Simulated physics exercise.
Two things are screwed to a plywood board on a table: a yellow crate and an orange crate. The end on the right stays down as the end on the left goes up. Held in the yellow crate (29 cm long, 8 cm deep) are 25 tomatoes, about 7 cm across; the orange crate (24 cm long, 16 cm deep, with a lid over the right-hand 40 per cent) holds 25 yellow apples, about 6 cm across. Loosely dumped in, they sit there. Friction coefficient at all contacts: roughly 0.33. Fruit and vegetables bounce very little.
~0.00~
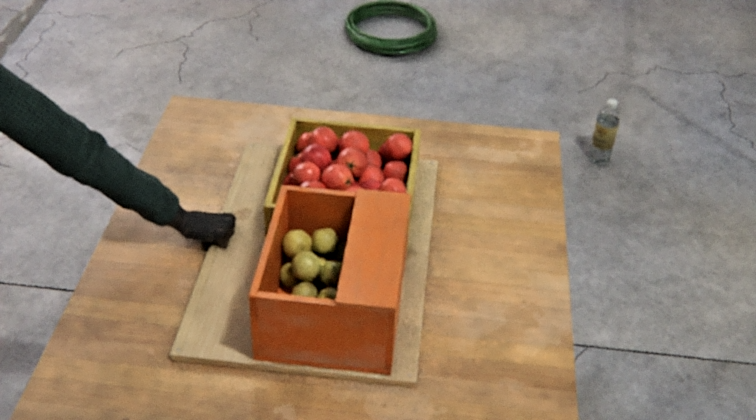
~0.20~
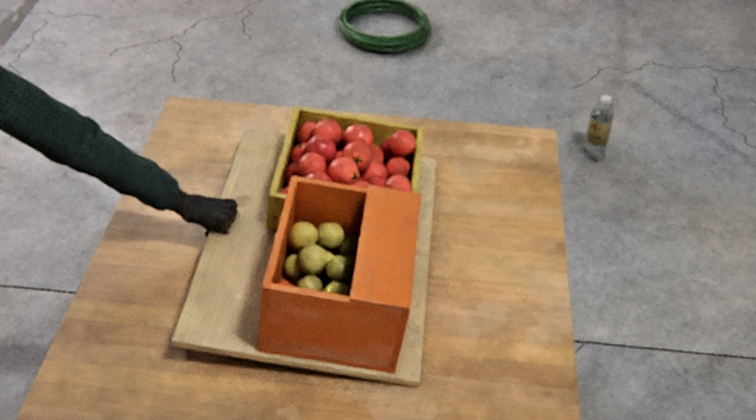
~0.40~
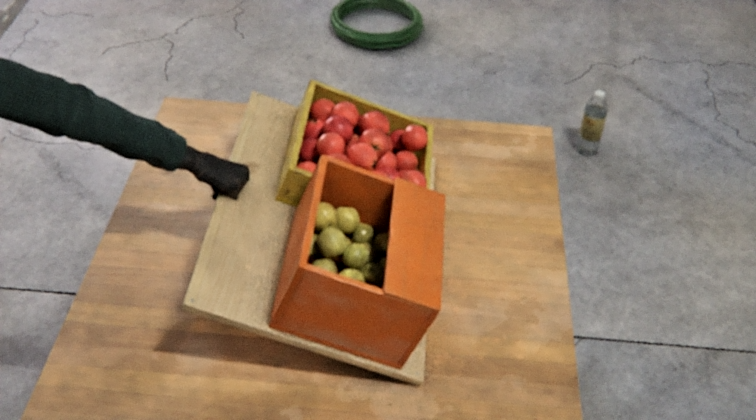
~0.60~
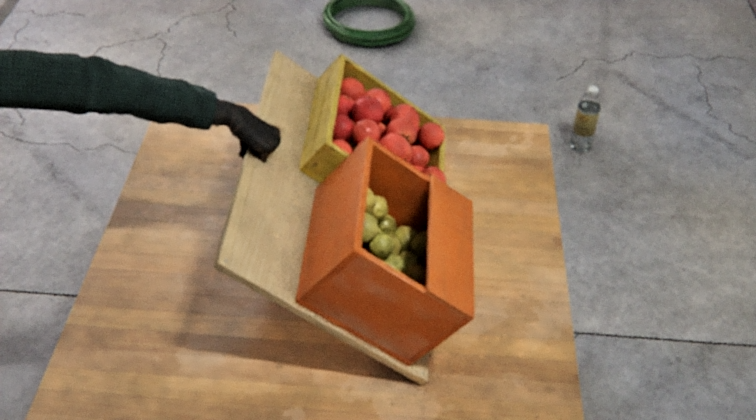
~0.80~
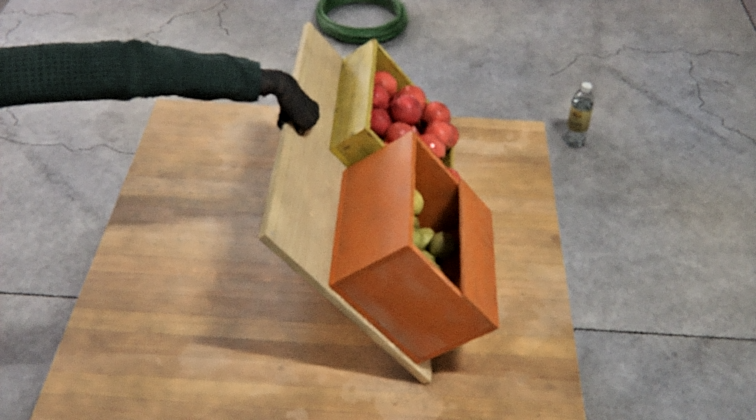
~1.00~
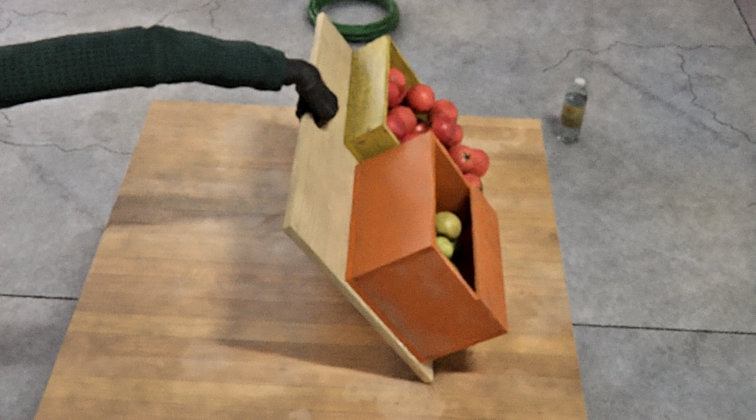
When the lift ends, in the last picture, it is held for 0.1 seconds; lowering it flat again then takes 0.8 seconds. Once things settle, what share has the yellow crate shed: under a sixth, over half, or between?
It spills one sixth to one half.
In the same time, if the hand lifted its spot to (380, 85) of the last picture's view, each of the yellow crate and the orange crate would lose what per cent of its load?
In that setup the yellow crate sheds 30 per cent of its load, while the orange crate sheds 0 per cent.
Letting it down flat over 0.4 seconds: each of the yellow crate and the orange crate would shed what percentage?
In that case yellow crate 20 %, orange crate 0 %.
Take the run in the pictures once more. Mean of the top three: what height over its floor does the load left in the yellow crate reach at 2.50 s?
10 cm or thereabouts.
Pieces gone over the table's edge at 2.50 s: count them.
It comes to near 2.
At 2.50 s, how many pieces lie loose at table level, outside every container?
The count is about 5.
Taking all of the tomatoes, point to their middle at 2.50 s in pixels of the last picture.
(369, 181).
After 1.24 s, tilt 51°; the yellow crate is down by 7 of 25 and the orange crate has all 25.
After 1.54 s, tilt 24°; the yellow crate is down by 7 of 25 and the orange crate has all 25.
After 1.96 s, tilt 0°; the yellow crate is down by 7 of 25 and the orange crate has all 25.
When it is over (at 2.50 s), the yellow crate is down by 7 of 25 and the orange crate has all 25. Asked share, 7 of 25, 28 per cent.
